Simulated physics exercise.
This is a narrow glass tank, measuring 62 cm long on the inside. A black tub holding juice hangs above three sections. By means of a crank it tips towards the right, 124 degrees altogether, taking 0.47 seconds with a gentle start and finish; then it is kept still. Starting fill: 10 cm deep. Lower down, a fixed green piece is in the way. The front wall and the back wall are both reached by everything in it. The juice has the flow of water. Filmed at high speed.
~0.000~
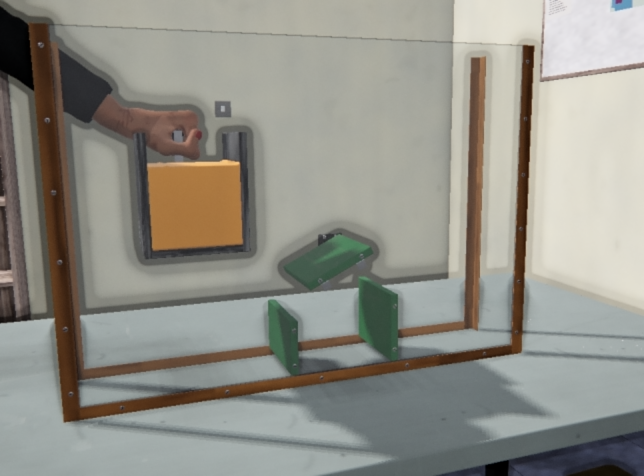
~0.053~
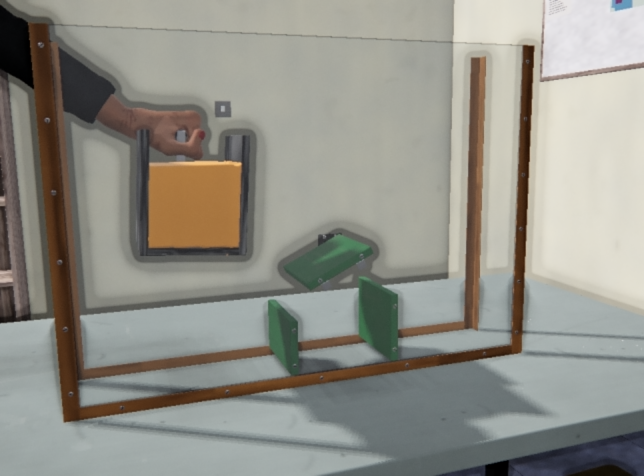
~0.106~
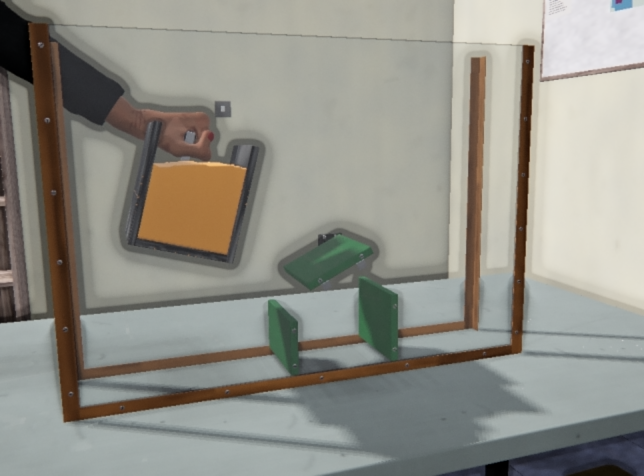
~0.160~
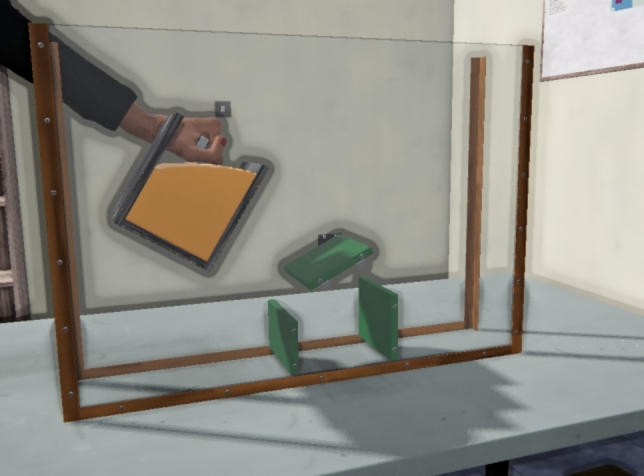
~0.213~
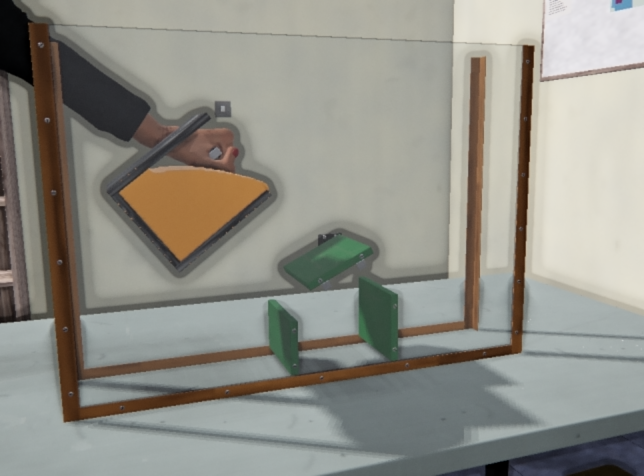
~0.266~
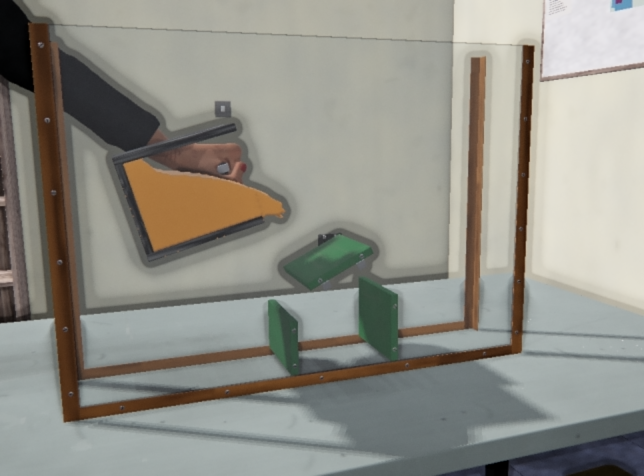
A dark-framed tub of orange juice hangs at the upper left of a narrow, brown-edged glass tank, seen from the front and slightly to one side on a pale blue-grey table. A hand in a dark sleeve is at its top, with a tilted green panel and two upright green dividers lower down. The tub turns clockwise until juice slides over its right lip, while the camera stays still.
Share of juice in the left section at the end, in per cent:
70 per cent.
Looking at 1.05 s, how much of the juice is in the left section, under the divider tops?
Share: Around 68 %.
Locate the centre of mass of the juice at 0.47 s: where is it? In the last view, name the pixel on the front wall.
Around (253, 284).
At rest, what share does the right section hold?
Roughly 2 %.
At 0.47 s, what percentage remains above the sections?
Share: Around 60 per cent.
After 0.47 s 57 per cent has yet to come down; below, left 19, middle 23, right 0.
After 0.72 s 20 per cent has yet to come down; below, left 54, middle 25, right 1.
After 1.05 s 1 per cent has yet to come down; below, left 69, middle 28, right 3.
In the end the left section holds 68, the middle 29 and the right 3 per cent.
